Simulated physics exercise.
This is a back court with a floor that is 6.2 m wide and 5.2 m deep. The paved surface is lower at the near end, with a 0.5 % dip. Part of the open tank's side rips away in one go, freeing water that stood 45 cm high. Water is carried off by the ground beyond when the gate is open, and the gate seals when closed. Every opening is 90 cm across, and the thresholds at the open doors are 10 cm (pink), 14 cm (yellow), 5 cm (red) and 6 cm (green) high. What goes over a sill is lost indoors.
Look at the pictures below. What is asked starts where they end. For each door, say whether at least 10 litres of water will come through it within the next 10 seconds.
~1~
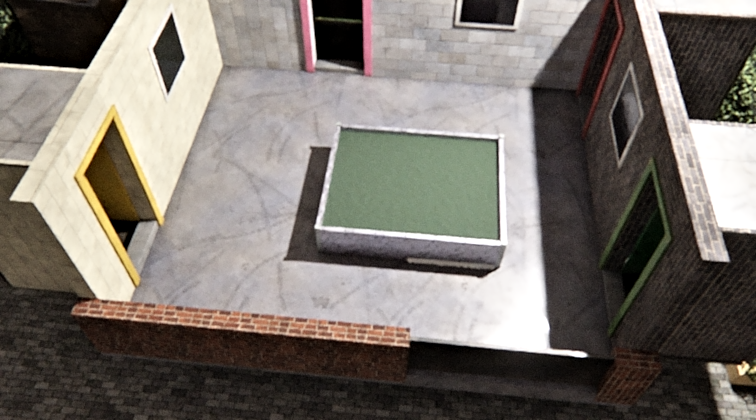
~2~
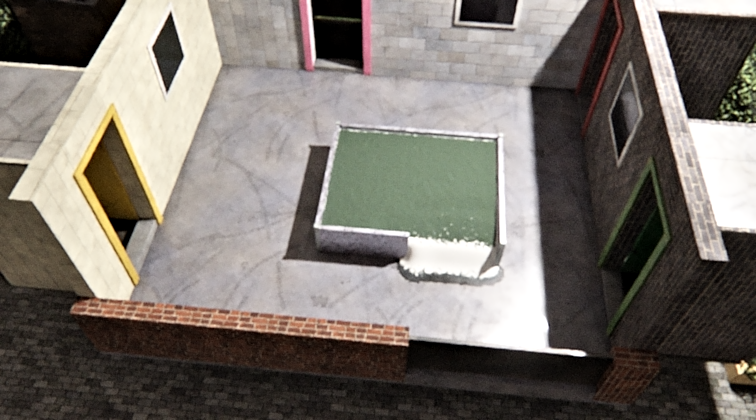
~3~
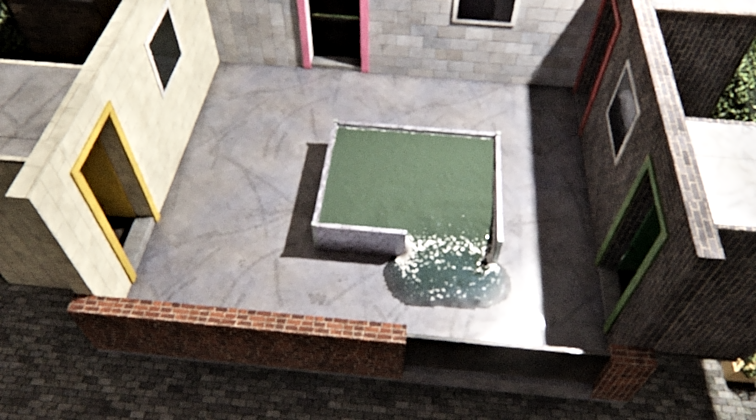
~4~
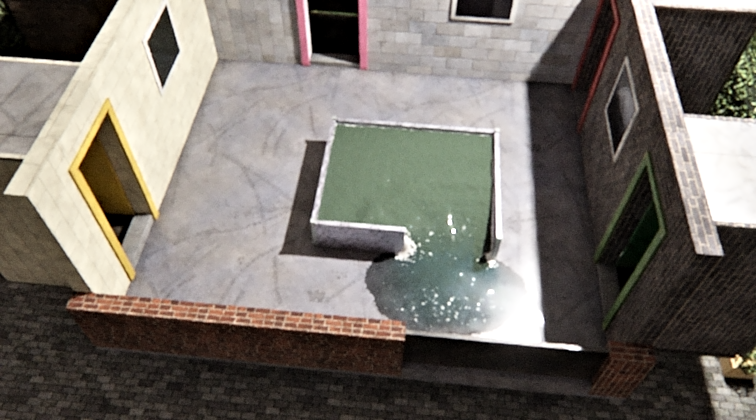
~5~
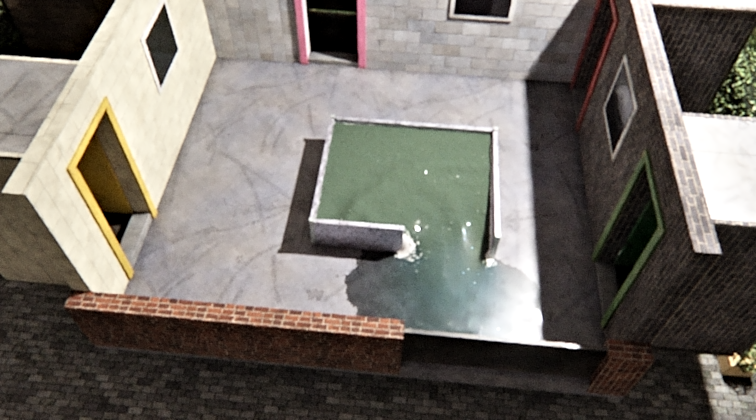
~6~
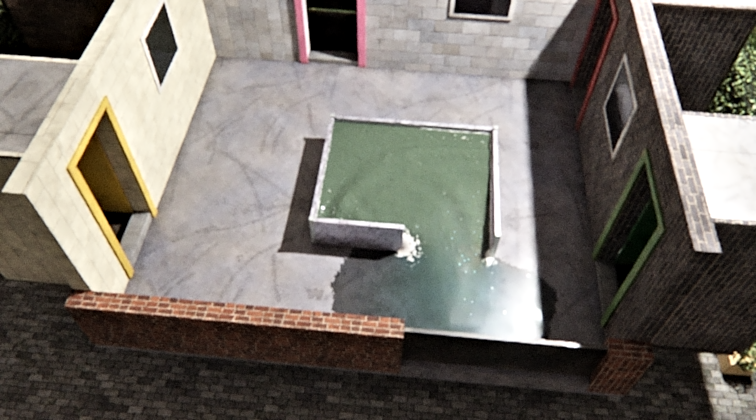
In order: At the pink door the limit will not be crossed. At the yellow door the limit will not be crossed. At the red door the limit will be crossed. At the green door the limit will be crossed.
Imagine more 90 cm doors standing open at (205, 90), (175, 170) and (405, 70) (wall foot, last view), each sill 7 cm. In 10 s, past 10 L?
Note, doorways in listed order: Stays short, stays short, stays short.
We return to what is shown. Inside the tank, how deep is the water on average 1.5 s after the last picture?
It averages close to 28 centimetres.
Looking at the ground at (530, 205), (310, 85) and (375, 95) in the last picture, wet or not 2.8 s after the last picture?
Soaked, untouched, untouched.
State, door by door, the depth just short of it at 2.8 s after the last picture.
In centimetres, the pink door has 0, the yellow door 13, the red door 1 and the green door 15.
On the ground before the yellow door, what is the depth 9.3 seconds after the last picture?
It averages close to 7.0 centimetres.
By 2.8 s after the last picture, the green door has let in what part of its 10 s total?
By then it's near 30% of the total.
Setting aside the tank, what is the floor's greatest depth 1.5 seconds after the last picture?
Roughly 40 cm.
Then, 0.7 s after the last picture water covers 15 % of the floor and is deepest (33 cm) near (453, 352); pink door not reached, yellow door not reached, red door not reached, green door not reached.
Then, 1.5 s after the last picture water covers 25 % of the floor and is deepest (40 cm) near (600, 366); pink door not reached, yellow door not reached, red door not reached, green door 12 cm at the sill, 1 L in.
Then, 2.8 s after the last picture water covers 50 % of the floor and is deepest (26 cm) near (585, 364); pink door not reached, yellow door 13 cm at the sill, 0 L in, red door 1 cm at the sill, 0 L in, green door 15 cm at the sill, 43 L in.
Then, 5.3 s after the last picture water covers 80 % of the floor and is deepest (16 cm) near (570, 363); pink door not reached, yellow door 10 cm at the sill, 0 L in, red door 6 cm at the sill, 4 L in, green door 13 cm at the sill, 112 L in.
Then, 9.3 s after the last picture water covers 100 % of the floor and is deepest (10 cm) near (585, 364); pink door 7 cm at the sill, 0 L in, yellow door 7 cm at the sill, 0 L in, red door 8 cm at the sill, 42 L in, green door 8 cm at the sill, 153 L in.
